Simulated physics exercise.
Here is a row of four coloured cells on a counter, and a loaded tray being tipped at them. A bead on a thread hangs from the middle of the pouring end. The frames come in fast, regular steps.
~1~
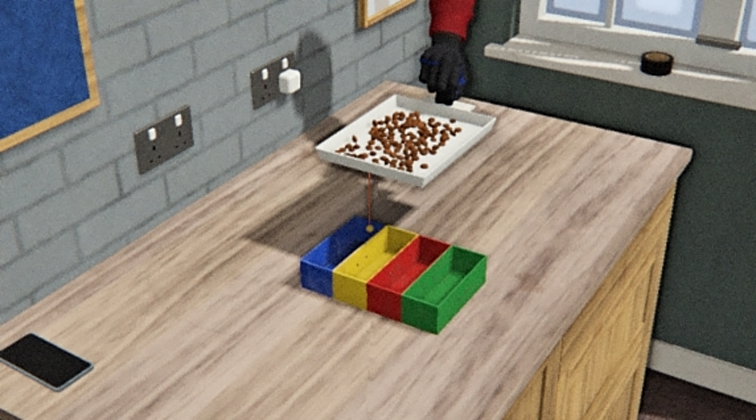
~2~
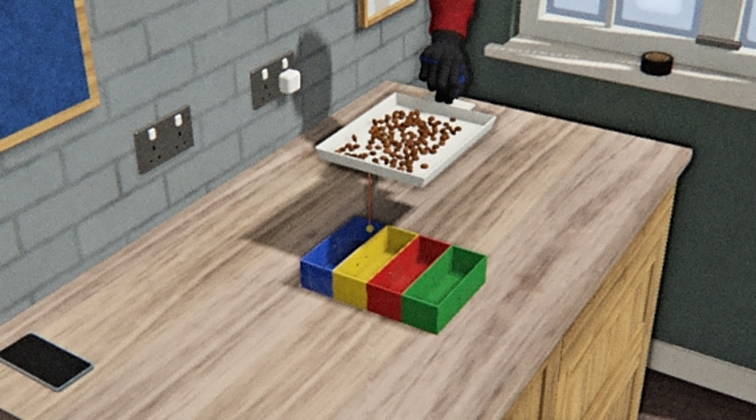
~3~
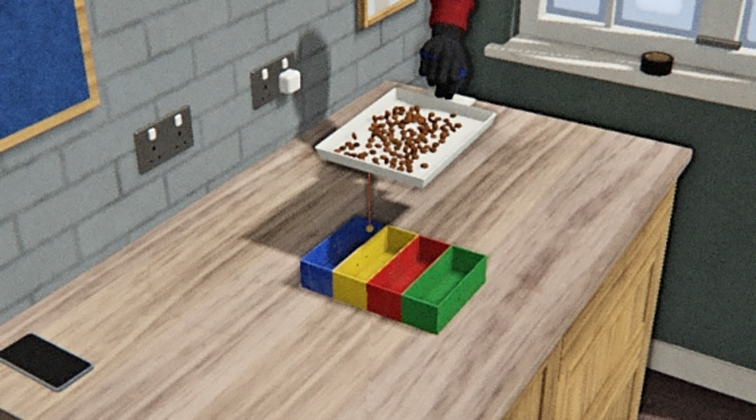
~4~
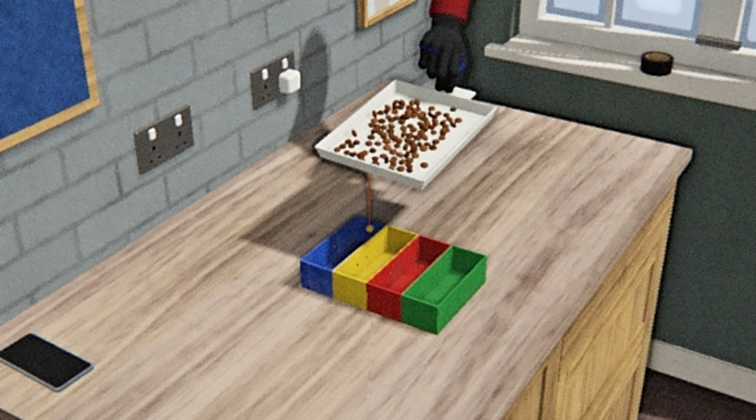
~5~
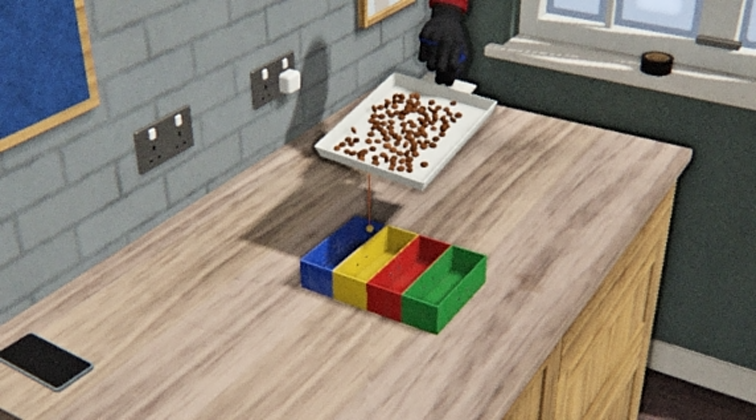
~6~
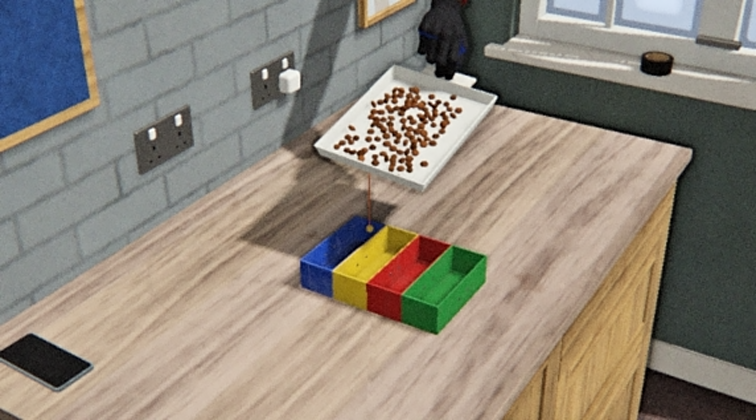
A gloved hand slowly raising the far end of a white tray of brown pellets above blue, yellow, red and green cells.
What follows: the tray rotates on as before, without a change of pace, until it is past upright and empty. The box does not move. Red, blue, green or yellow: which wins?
It favours the red compartment.
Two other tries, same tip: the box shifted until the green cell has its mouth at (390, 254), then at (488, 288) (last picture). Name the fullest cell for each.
At the first place the green cell, at the second the yellow cell.
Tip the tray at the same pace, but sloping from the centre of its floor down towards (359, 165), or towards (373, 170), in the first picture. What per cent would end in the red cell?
Roughly 0 per cent, and 10 per cent.
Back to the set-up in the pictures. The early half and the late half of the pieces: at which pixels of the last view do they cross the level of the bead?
First near (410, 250), later near (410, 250).
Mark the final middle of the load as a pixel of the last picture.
Around (404, 286).
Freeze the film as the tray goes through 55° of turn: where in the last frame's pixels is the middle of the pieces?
Roughly at (399, 153).
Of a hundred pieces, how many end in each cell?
About: Blue cell 0, yellow cell 30, red cell 70, green cell 0 per cent.
Soon after the last picture, tray tipped steeply; all on the tray.
A little later, tray tipped right over; about a third on the tray; about a third in the red cell; a small part in the yellow cell; a stray few in the green cell; about a quarter falling or outside the box.
Later still, tray tipped past a quarter turn; about two thirds in the red cell; about a quarter in the yellow cell; a stray few in the green cell; a stray few in the blue cell; a stray few falling or outside the box.
At rest, tray tipped past a quarter turn; about two thirds in the red cell; about a quarter in the yellow cell; a stray few in the green cell; a stray few in the blue cell; a stray few outside the box.
